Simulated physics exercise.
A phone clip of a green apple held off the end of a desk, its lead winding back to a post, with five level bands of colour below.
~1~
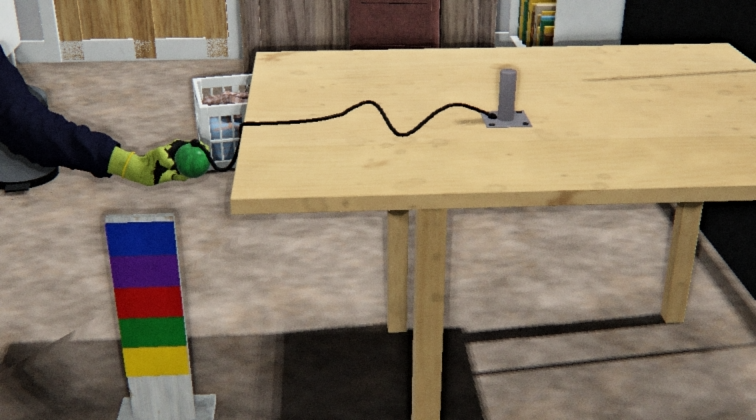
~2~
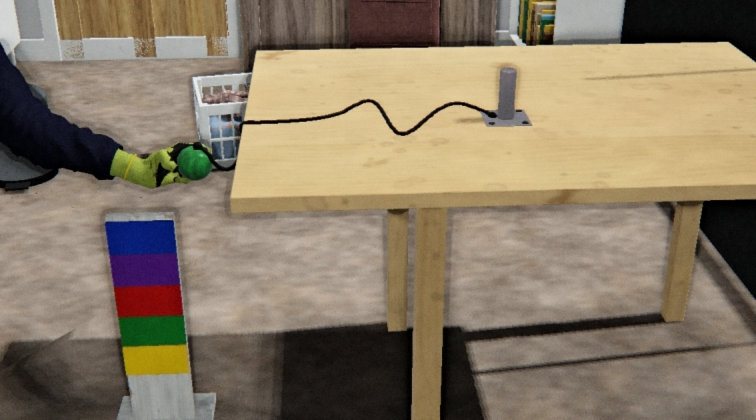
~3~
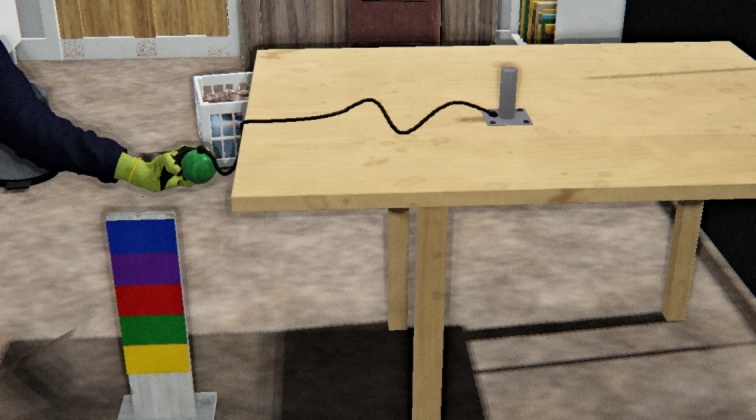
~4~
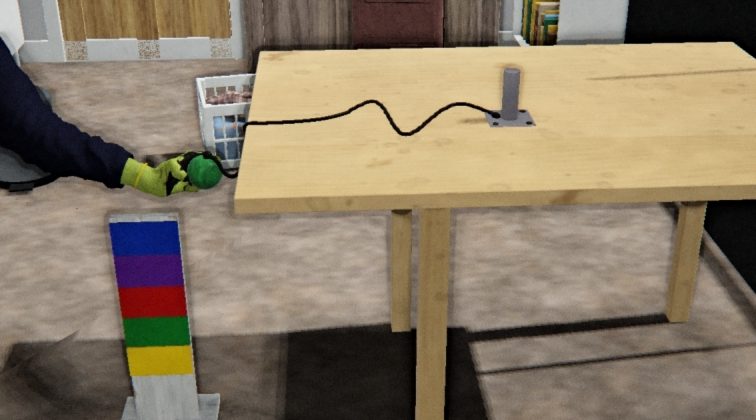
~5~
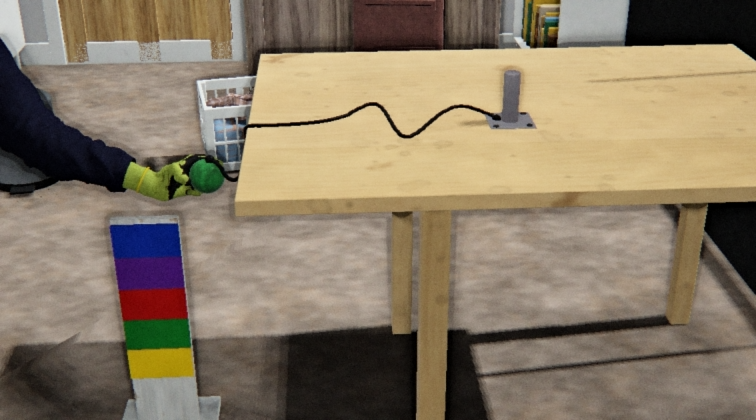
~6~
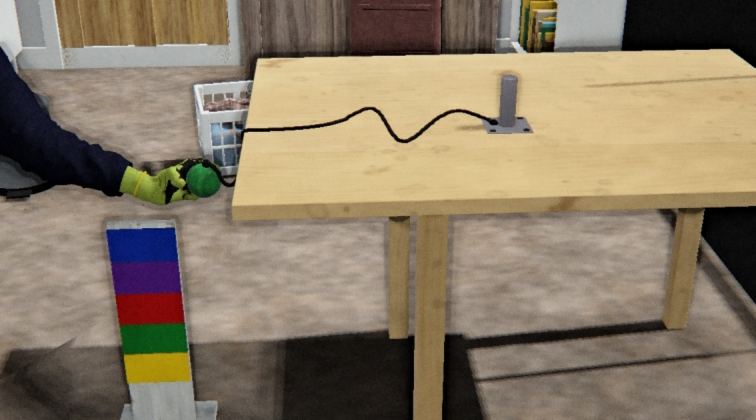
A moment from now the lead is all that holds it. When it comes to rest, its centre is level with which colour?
The yellow one.
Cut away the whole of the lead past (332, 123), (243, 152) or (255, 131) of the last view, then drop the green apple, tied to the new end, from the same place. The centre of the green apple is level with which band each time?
Each try in turn: No band; red; purple.
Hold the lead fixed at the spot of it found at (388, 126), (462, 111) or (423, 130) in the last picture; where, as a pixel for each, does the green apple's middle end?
In order of the tries: About (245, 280), about (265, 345), about (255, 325).
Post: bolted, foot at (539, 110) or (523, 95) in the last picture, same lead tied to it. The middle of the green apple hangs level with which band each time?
Answer, in order: Green, green.
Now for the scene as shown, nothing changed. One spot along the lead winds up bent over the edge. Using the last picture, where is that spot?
Location: About (376, 111).
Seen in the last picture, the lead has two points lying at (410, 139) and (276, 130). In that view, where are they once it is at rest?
Final positions are (344, 126) and (256, 247), in that order.
A little later, apple near (232, 356); level with yellow.
Next, apple near (286, 360); level with yellow.
Later still, apple near (245, 365); level with yellow.
When it is over, apple near (267, 366); level with yellow. Its middle rests at the yellow band.
